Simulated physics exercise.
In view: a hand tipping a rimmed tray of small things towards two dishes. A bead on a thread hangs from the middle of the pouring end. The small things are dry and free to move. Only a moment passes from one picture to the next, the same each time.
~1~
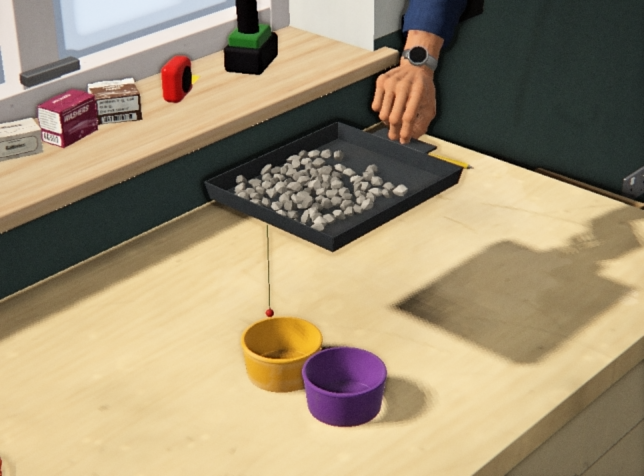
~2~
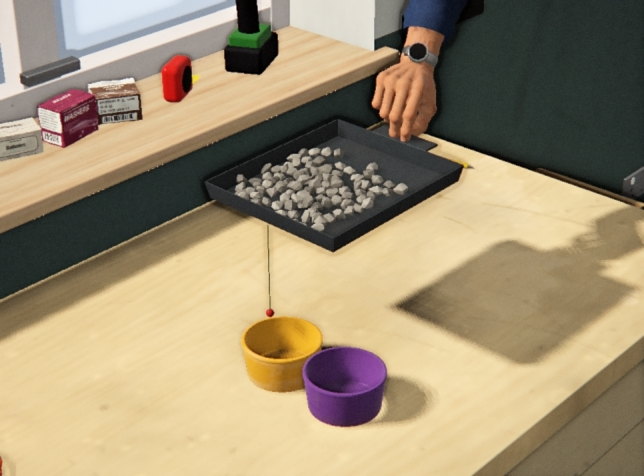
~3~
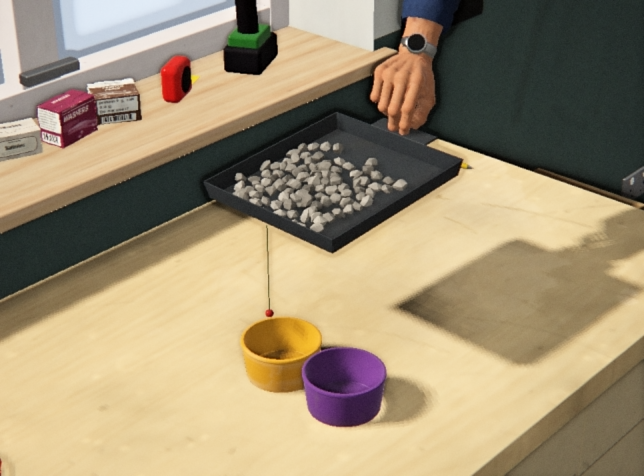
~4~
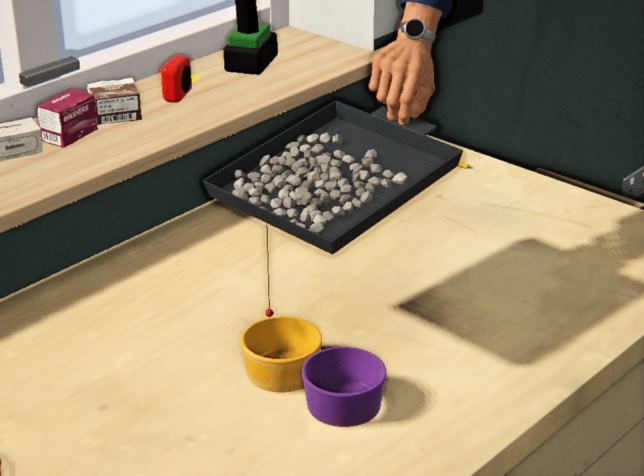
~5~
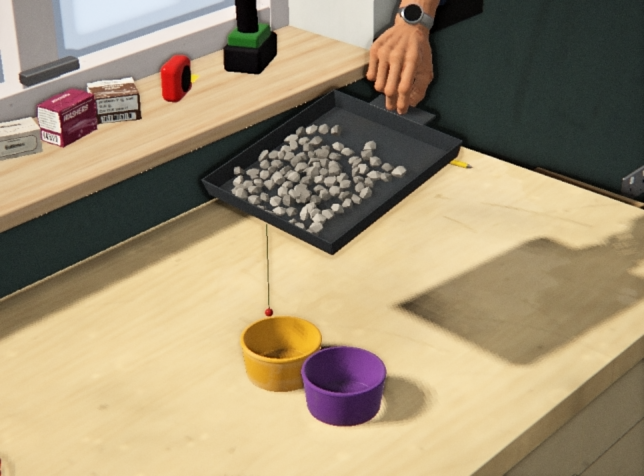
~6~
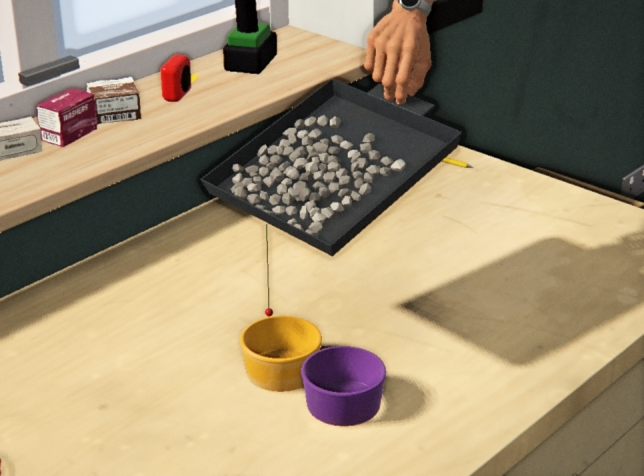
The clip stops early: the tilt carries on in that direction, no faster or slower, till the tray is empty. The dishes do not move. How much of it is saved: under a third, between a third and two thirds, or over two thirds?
They take between a third and two thirds between them.
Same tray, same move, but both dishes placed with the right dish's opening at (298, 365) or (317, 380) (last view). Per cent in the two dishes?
The first gives 80 %, the second 70 %.
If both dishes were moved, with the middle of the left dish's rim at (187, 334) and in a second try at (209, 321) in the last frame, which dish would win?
One: The dish on the right. Two: The right dish.
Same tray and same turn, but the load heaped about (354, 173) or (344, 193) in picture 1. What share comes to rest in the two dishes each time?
Roughly 60 per cent, and 50 per cent.
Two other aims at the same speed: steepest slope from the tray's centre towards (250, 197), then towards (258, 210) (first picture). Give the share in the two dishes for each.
The first gives 0 %, the second 0 %.
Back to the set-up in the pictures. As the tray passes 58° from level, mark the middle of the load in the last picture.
Around (286, 189).
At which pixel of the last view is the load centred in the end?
Close to (280, 399).
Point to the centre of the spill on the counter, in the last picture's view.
Roughly at (247, 416).
Soon after the last picture, tray tipped steeply; all on the tray.
A little later, tray tipped right over; about a third on the tray; a small part in the right dish; a small part in the left dish; about a quarter outside both; about a quarter in the air.
Later still, tray tipped past a quarter turn; about a quarter in the right dish; about a quarter in the left dish; about half outside both.
At rest, tray tipped past a quarter turn; about a quarter in the right dish; about a quarter in the left dish; about half outside both.
